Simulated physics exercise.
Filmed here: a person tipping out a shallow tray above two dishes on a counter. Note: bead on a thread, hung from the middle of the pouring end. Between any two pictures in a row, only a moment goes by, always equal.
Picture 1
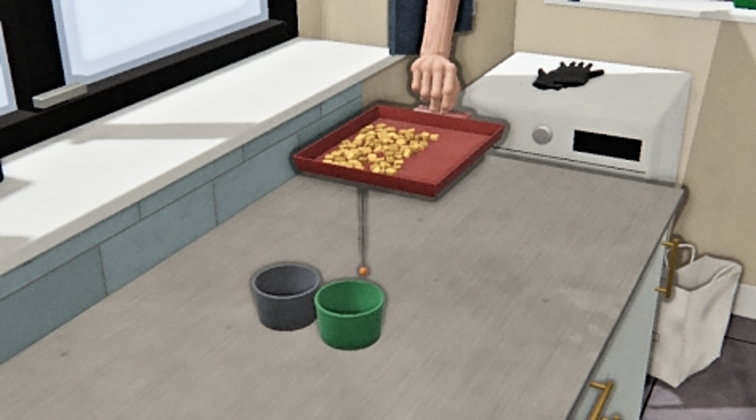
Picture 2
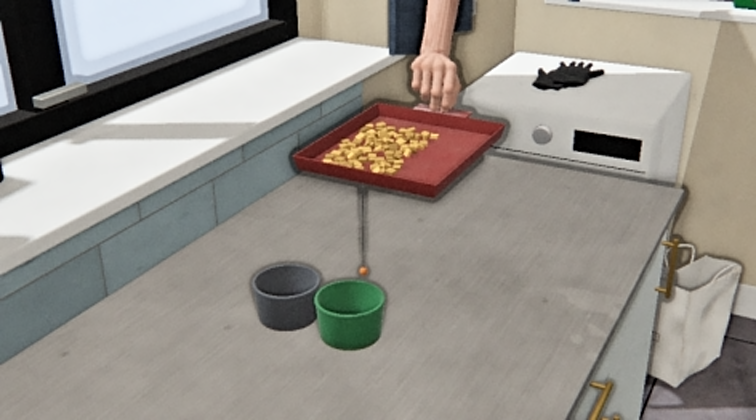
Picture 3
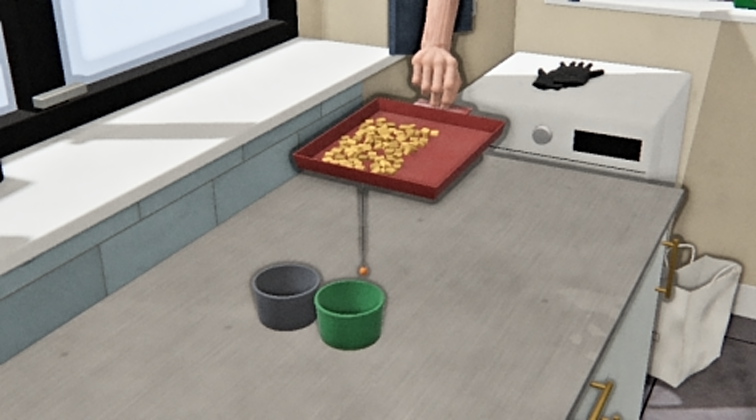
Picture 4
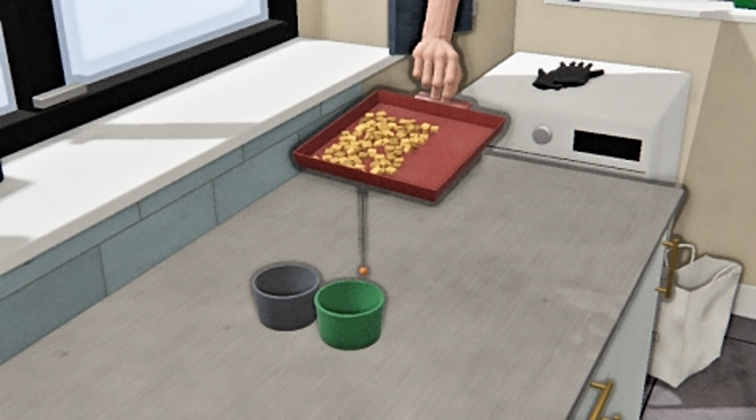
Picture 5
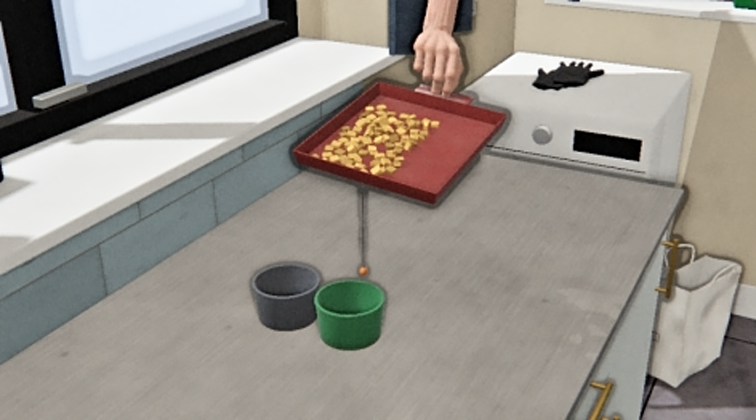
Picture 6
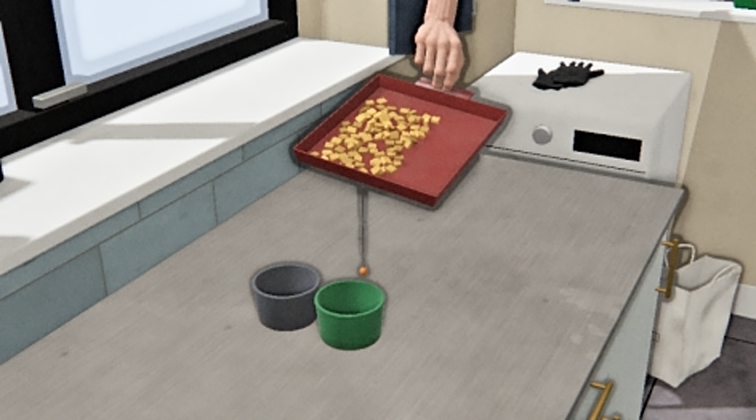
A hand gradually tilts a red tray of yellow pieces above two small bowls.
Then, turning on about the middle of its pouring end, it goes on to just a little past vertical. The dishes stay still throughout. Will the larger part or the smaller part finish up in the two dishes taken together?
The smaller part does.
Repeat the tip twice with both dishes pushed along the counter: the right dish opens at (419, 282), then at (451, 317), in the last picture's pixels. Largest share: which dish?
At place one the right of the pair; at place two the left of the pair.
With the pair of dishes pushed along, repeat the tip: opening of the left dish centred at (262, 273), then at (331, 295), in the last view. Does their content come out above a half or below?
So that's a lesser portion the first time round, a lesser portion the second.
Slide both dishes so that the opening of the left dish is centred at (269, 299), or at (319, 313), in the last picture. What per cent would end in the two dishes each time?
You'd get 0 in a hundred the first time and 0 in a hundred the second.
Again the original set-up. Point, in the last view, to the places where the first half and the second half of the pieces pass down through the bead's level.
Near (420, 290) and later near (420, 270).
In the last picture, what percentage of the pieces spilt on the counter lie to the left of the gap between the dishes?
Near 0 per cent.
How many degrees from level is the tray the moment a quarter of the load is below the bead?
It's turned some 105 degrees by then.
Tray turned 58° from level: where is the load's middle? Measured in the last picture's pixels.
Roughly (416, 191).
Soon after the last picture, tray tipped steeply; nearly all on the tray; a stray few in the air.
A little later, tray tipped right over; most on the tray; a small part outside both; a stray few in the air.
Later still, tray tipped past a quarter turn; a stray few in the right dish; nearly all outside both.
At rest, tray tipped past a quarter turn; a stray few in the right dish; none in the left dish; nearly all outside both.
